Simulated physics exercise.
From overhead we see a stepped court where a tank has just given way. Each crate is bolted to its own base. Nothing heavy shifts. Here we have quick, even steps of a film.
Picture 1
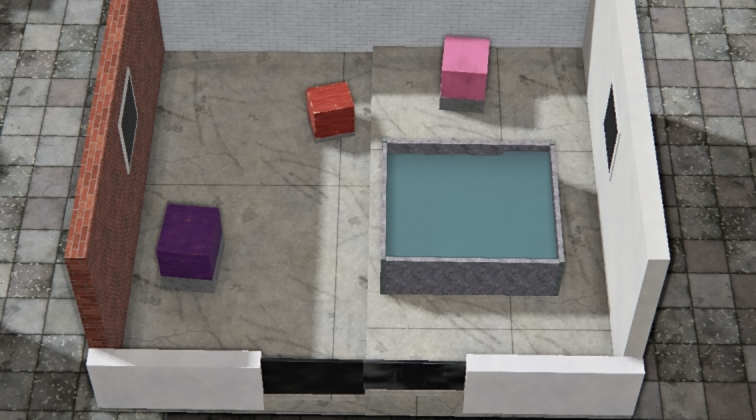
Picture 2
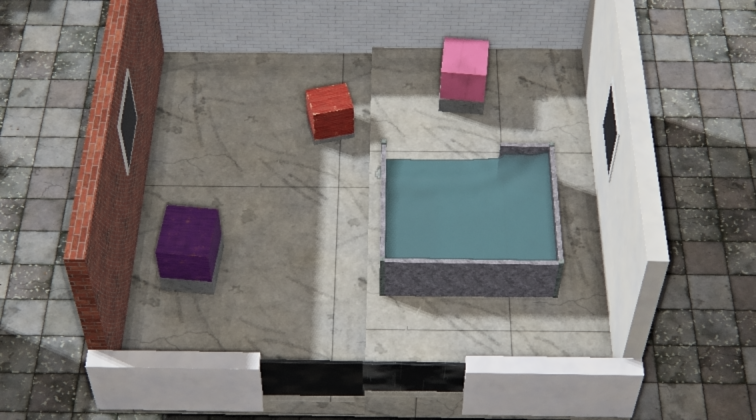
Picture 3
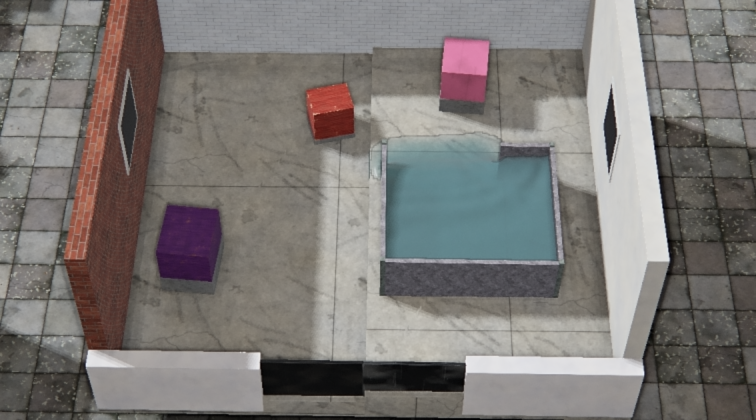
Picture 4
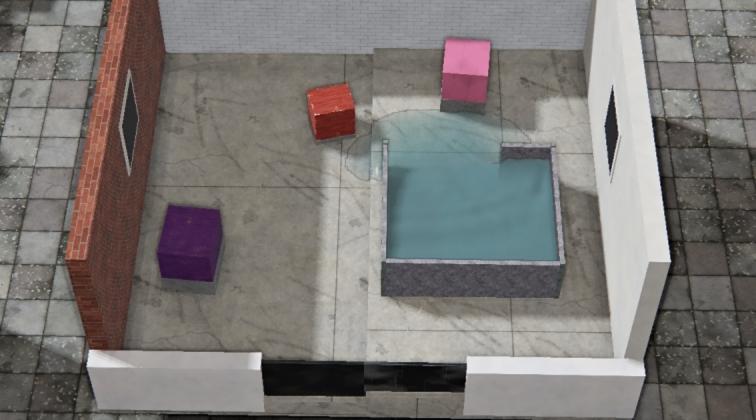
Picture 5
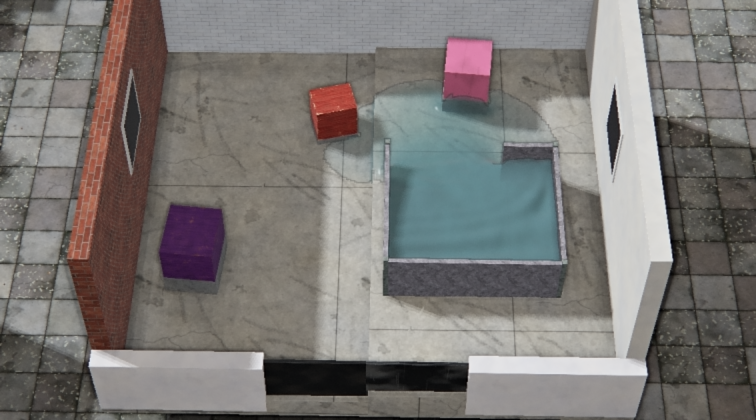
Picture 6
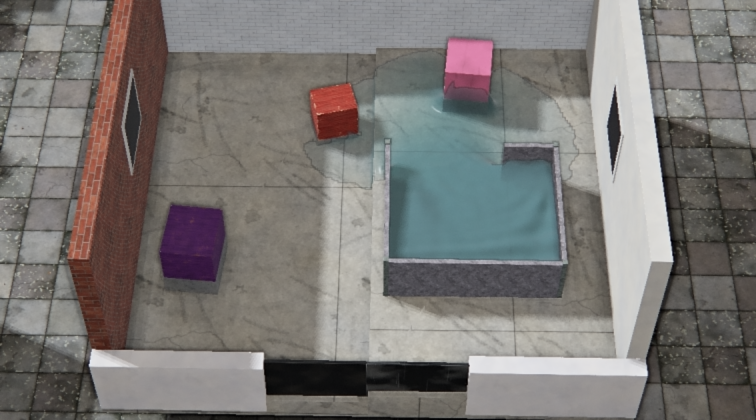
A tank of water opens at its far side and water spreads around the pink block.
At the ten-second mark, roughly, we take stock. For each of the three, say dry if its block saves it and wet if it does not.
One by one: The purple crate will be out of the flood, the red crate will be reached by the flood, the pink crate will be reached by the flood.
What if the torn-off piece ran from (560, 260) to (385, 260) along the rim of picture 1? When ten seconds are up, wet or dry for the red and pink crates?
The red one is reached; the pink one is untouched.
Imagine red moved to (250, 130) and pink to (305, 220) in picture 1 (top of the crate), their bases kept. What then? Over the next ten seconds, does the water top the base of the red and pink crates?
As I see it, the red crate is flooded; meanwhile the pink crate is not reached.
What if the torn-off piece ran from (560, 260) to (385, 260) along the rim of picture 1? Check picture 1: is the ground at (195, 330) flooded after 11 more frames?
I'd say it's soaked there.
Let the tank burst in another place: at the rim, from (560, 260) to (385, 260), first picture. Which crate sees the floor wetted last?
My answer: The red one.
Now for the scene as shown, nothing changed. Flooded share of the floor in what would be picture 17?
I'd say 45 per cent.
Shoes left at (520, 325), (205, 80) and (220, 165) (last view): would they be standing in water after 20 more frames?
Taking the three spots one by one, I'd call them clear, drenched and drenched.
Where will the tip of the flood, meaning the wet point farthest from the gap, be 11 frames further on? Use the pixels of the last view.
Point: (169, 53) in the last picture's pixels.
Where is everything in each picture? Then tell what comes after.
Still water in the tank at (470, 203), in the first frame.
The front is at a hidden place, out from the gap on the tank's far side, in the second frame.
The front is at (371, 156), out from the gap on the tank's far side, in the third frame.
The front is at (490, 116), out from the gap on the tank's far side, in the fourth frame.
The front is at (417, 84), out from the gap on the tank's far side, in the fifth frame.
Water pours out on the tank's far side and has run to (429, 55), in the sixth frame.
A moment on, water covers 25 % of the floor; the purple crate not reached, the red crate water round its plinth, the pink crate water round its plinth.
Next, water covers 45 % of the floor; the purple crate not reached, the red crate water round its plinth, the pink crate water round its plinth.
Then, water covers 55 % of the floor; the purple crate water round its plinth, the red crate water round its plinth, the pink crate water round its plinth.
Later, water covers 90 % of the floor; the purple crate water round its plinth, the red crate water round its plinth, the pink crate water round its plinth.
In the end, water covers 100 % of the floor; the purple crate stayed above the water, the red crate was topped, the pink crate was topped.
